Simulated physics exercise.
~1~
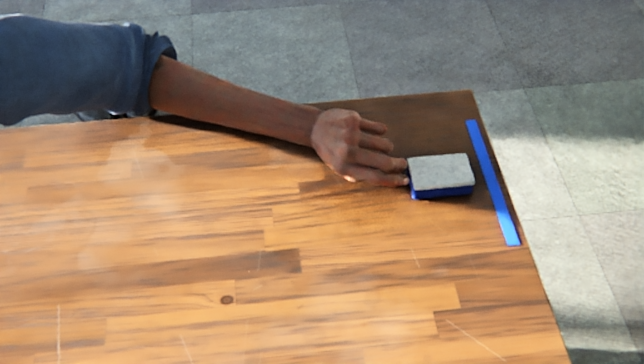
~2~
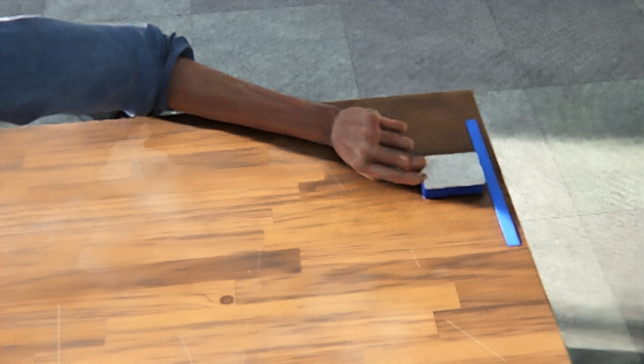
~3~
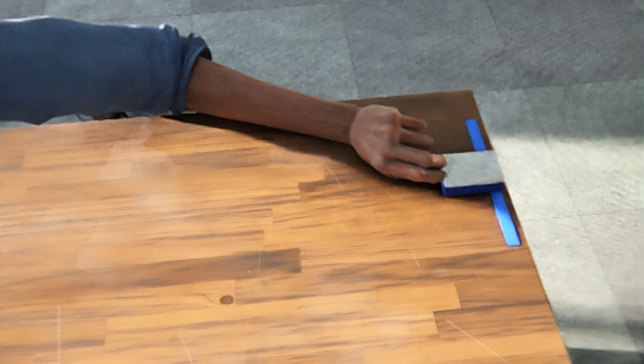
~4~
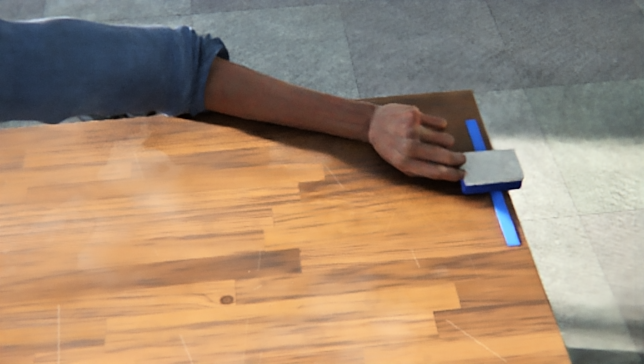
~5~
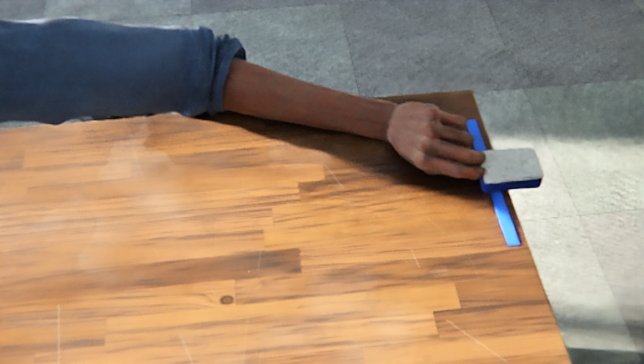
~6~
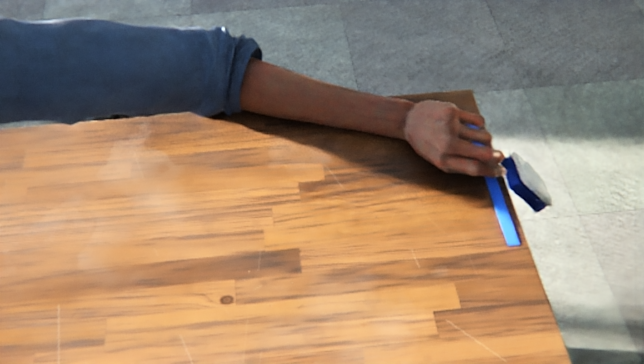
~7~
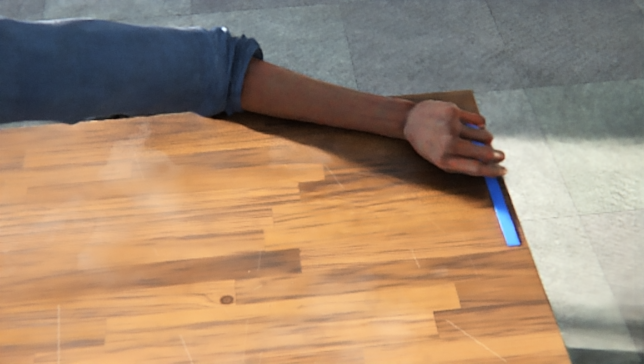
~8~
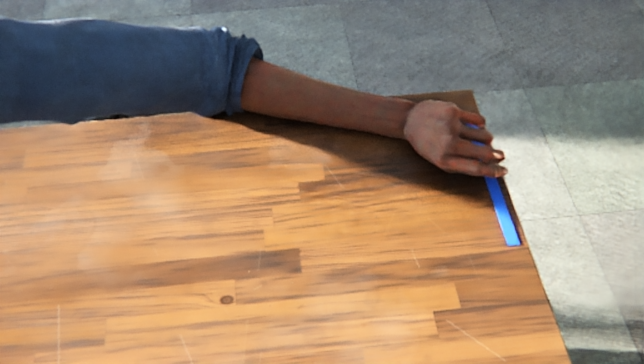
To begin with, a hand reaches across a wooden table toward a blue sponge with a pale grey top, which sits just left of a strip of blue tape near the right edge. The fingers push the sponge to the right until it covers part of the tape. The hand keeps pushing, and the sponge slides past the strip and juts out over the edge. It then tips over and drops off the side. At the end, the sponge is out of sight, while the hand rests still over the upper part of the tape.
